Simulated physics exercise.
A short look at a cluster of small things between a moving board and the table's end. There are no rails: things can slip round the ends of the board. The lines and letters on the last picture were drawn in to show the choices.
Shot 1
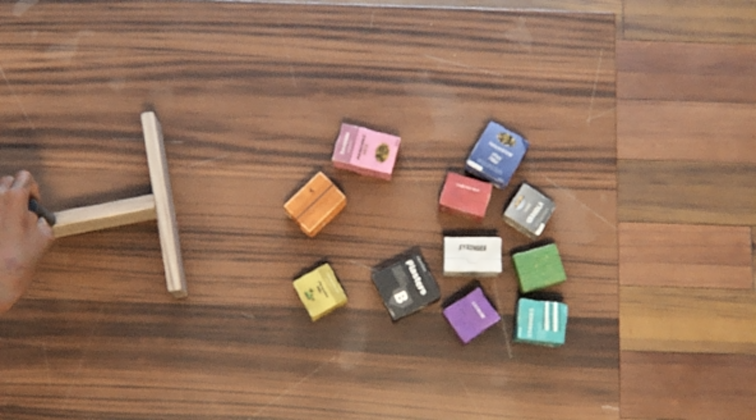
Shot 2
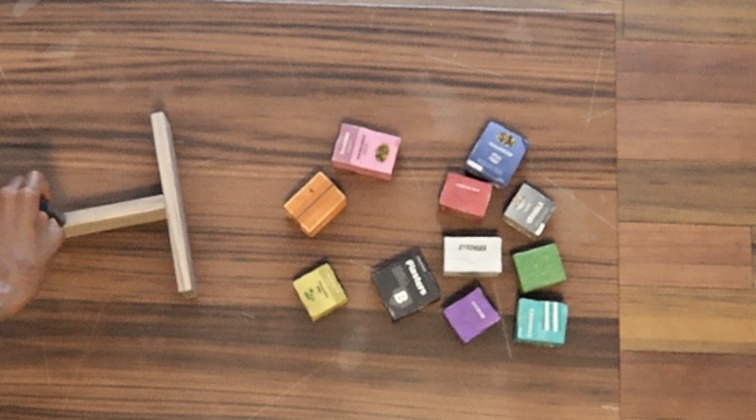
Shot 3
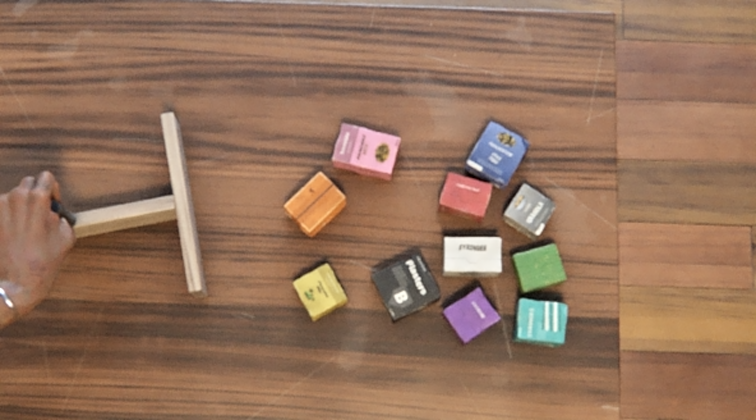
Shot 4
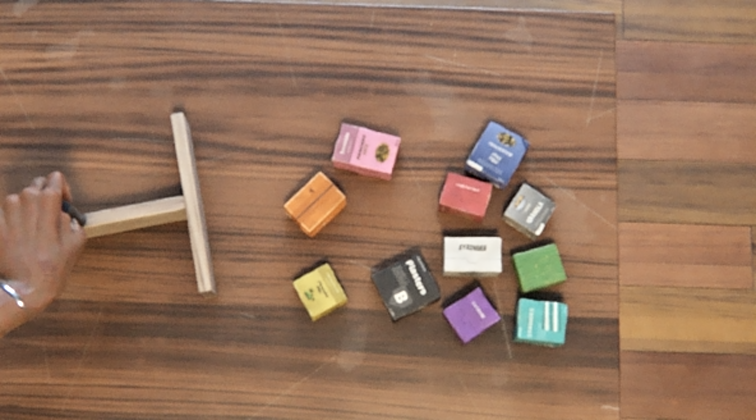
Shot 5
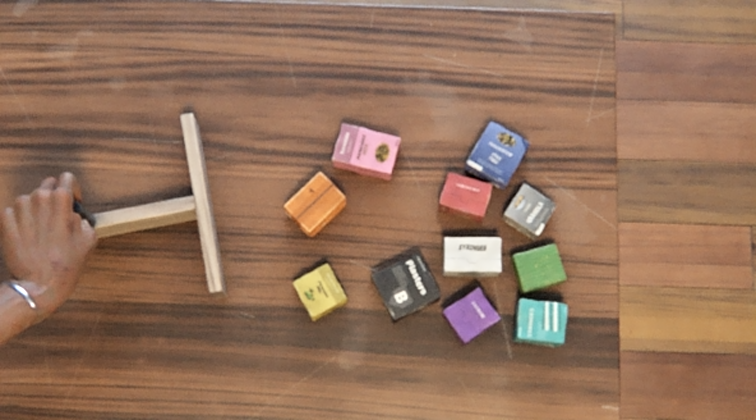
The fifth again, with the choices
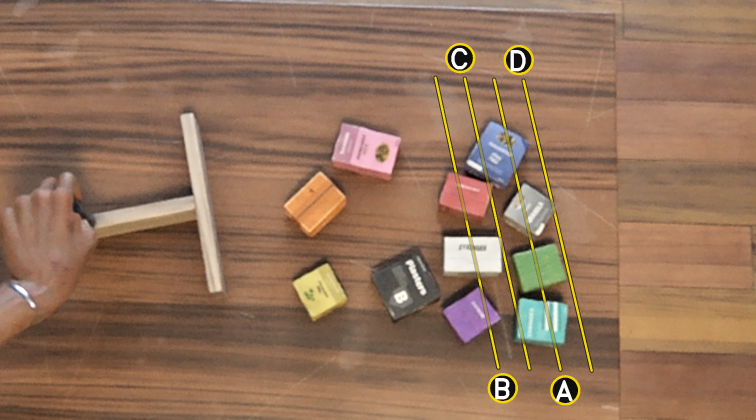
A hand slid a T-shaped wooden board slowly to the right across a striped wooden table, moving a little closer to a scattered group of small colourful boxes, which all stayed still.
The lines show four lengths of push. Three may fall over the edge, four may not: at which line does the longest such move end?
A is the last line within the limit.
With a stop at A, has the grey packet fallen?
By then, yes.
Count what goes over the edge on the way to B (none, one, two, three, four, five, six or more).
In all, none.
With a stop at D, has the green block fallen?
By then, yes.
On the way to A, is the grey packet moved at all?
By then, yes.
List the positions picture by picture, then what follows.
The first picture shows board (160, 200); yellow packet (320, 292); green block (538, 270).
The second picture shows board (170, 200); blue packet (497, 156).
The third picture shows board (181, 201); black box (406, 289).
The fourth picture shows board (191, 201); pink packet (367, 153).
The fifth picture shows board (201, 201); grey packet (529, 212); white box (471, 257); turquoise box (540, 323).
On the copy, A at (527, 220); B at (466, 218); C at (496, 219); D at (557, 221).
On A. First, board (318, 205); yellow packet (365, 296); black box (412, 288).
Then, board (435, 209); green block (576, 265); turquoise box (566, 335).
Finally, board (526, 212); green block over the edge; grey packet over the edge; two fallen.
By contrast, B is within the limit but short; C is within the limit but short; D drops four.
